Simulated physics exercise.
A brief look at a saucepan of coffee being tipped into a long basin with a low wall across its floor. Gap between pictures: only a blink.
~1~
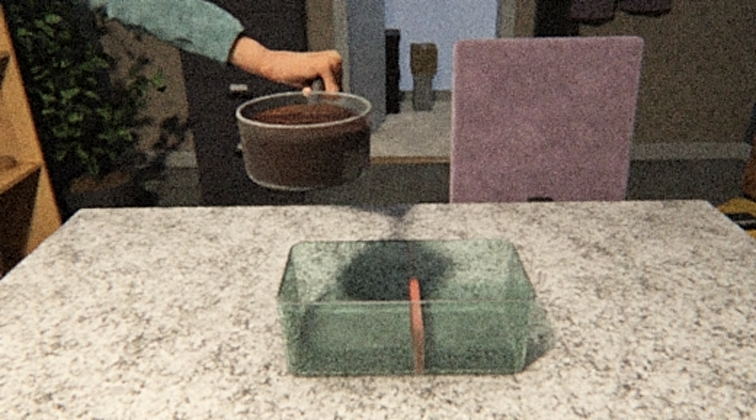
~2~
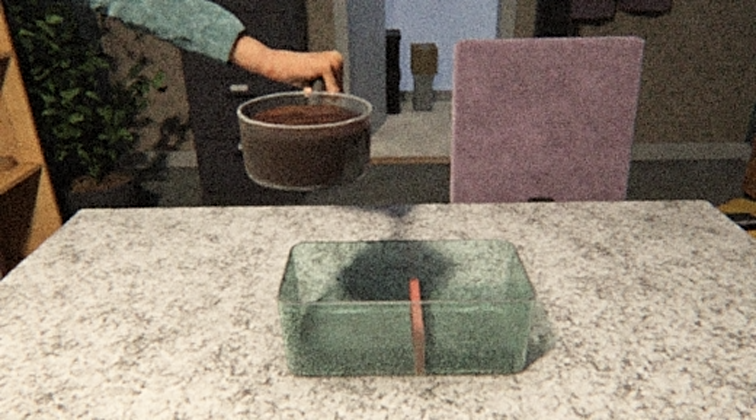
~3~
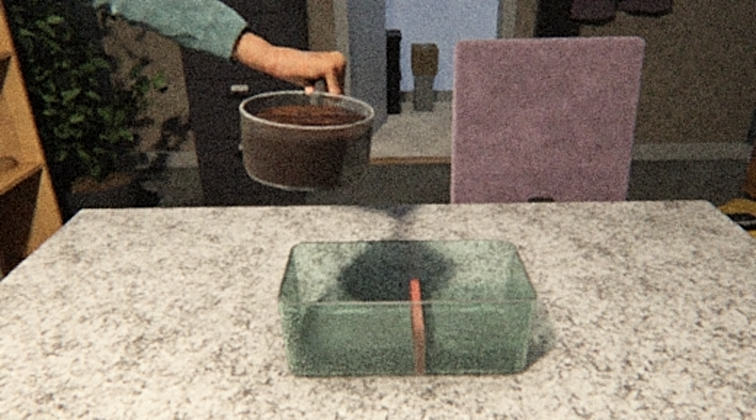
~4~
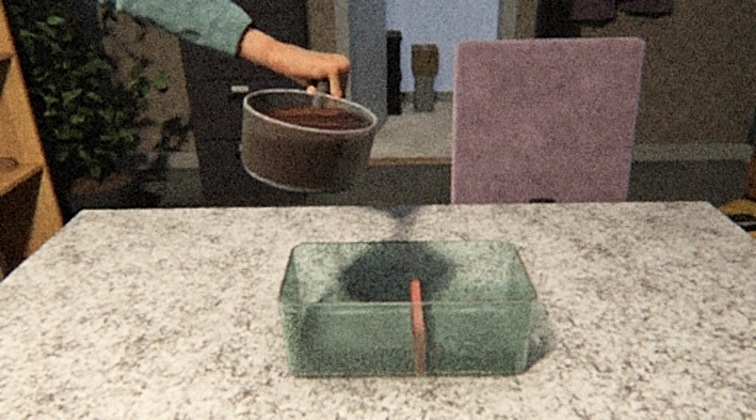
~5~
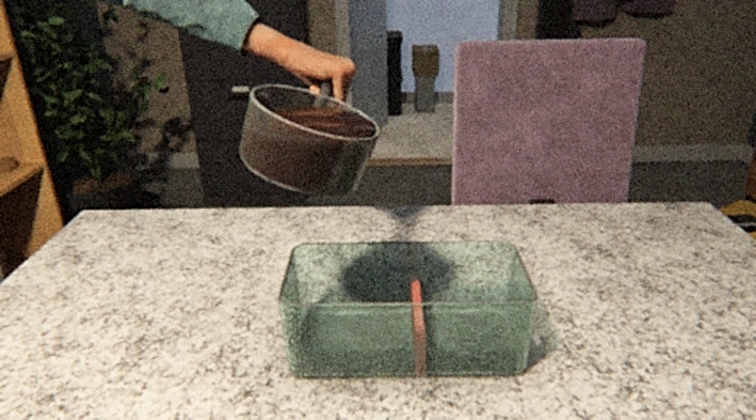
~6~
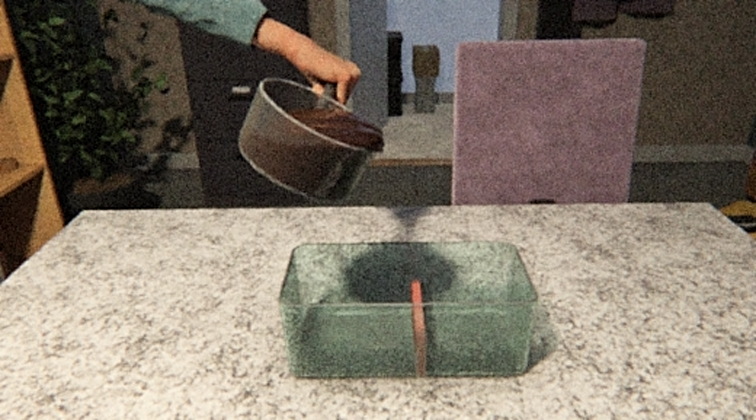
The video shows a hand holding a saucepan of dark brown liquid above a clear, greenish basin with a low reddish divider, then gradually tilting the pan to the right until the liquid begins to pass over its rim.
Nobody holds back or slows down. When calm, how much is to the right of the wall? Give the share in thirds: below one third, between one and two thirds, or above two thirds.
The share is between one and two thirds.
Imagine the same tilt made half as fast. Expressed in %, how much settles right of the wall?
Roughly 70 %.
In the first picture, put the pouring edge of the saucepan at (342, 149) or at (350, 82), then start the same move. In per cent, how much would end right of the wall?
About 10 % the first time, about 45 % the second.
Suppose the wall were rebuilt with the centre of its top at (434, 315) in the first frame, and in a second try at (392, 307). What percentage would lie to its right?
35 % then 85 %.
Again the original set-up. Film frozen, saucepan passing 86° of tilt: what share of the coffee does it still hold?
Remaining share, estimated: 35 %.
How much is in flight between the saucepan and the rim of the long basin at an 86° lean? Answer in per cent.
It's close to 50 percent.
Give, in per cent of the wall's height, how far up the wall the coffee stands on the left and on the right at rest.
Left part: 30 per cent; right part: 60.
A moment on, the saucepan is tipped on its side and 34 per cent is still to pour, 2 is left of the wall and 16 right of it.
Next, the saucepan is tipped on its side and 9 per cent is still to pour, 20 is left of the wall and 61 right of it.
Then the saucepan is tipped on its side and 2 per cent is still to pour, 35 is left of the wall and 58 right of it.
Later the saucepan is tipped on its side and 0 per cent is still to pour, 40 is left of the wall and 58 right of it.
In the end 41 per cent lies left of the wall, 58 right of it and 1 outside.
